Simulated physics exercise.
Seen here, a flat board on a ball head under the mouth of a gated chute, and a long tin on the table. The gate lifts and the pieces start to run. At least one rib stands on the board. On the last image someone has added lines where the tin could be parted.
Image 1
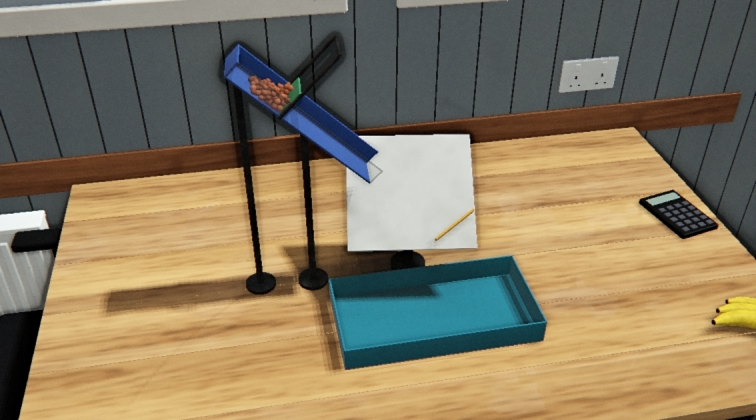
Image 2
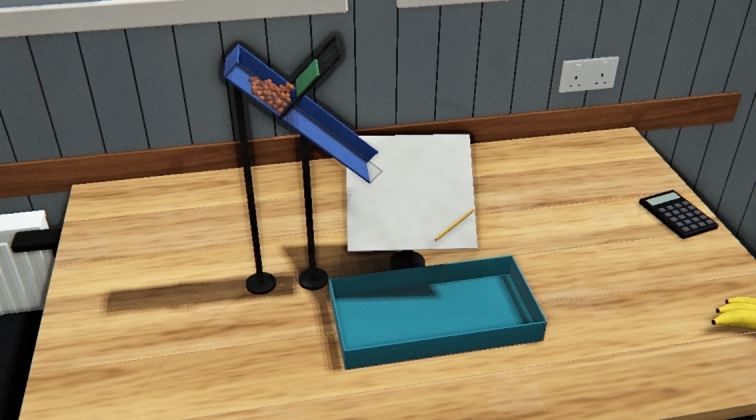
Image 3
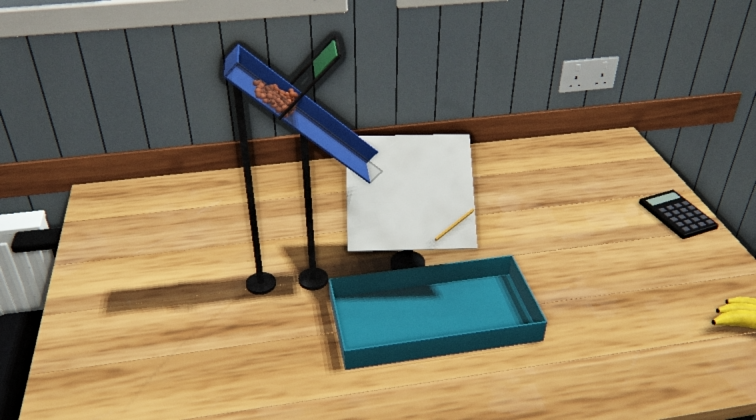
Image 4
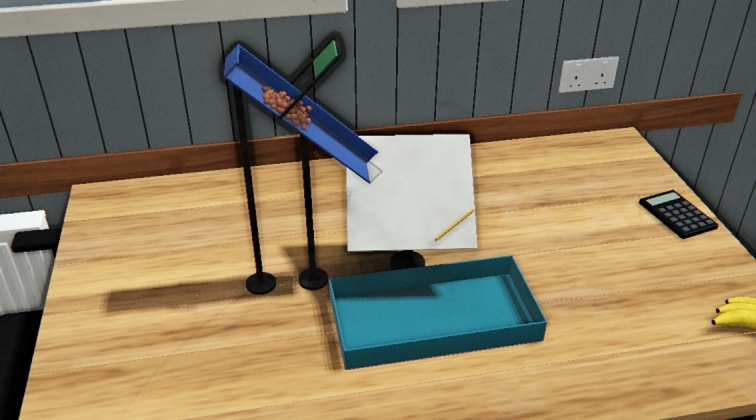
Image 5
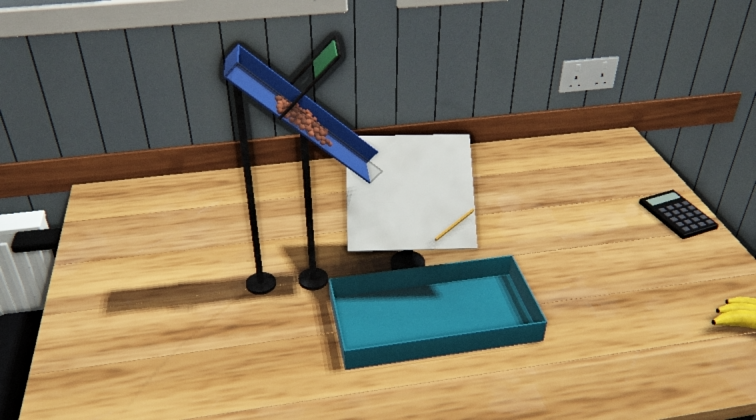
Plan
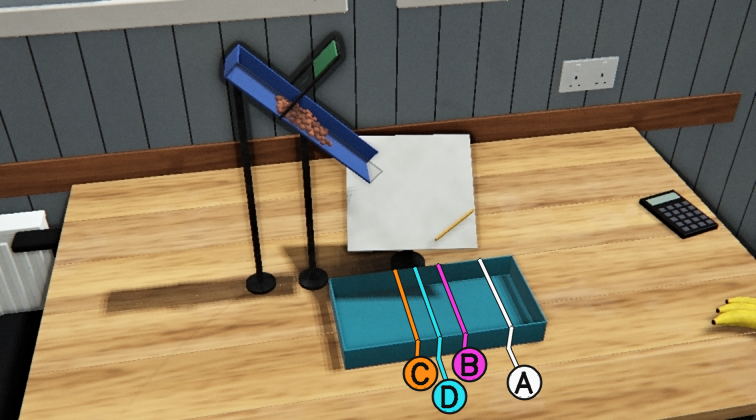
A green gate lifts and small reddish-brown pieces slide partway down a sloping blue chute.
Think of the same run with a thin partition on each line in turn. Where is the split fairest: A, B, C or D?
Go for D.
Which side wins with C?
The right side.
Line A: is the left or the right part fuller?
The left side.
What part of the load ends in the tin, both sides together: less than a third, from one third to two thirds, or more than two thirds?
More than two thirds.
On the marked copy, line A crosses the front rim at (511, 327); line B crosses the front rim at (465, 333); line C crosses the front rim at (417, 340); line D crosses the front rim at (439, 337).
Choosing A, of what is caught, all on the left of the divider, none on the right.
Choosing B, of what is caught, most on the left of the divider, a small part on the right.
Choosing C, of what is caught, a small part on the left of the divider, nearly all on the right.
Choosing D, of what is caught, about a third on the left of the divider, about two thirds on the right.
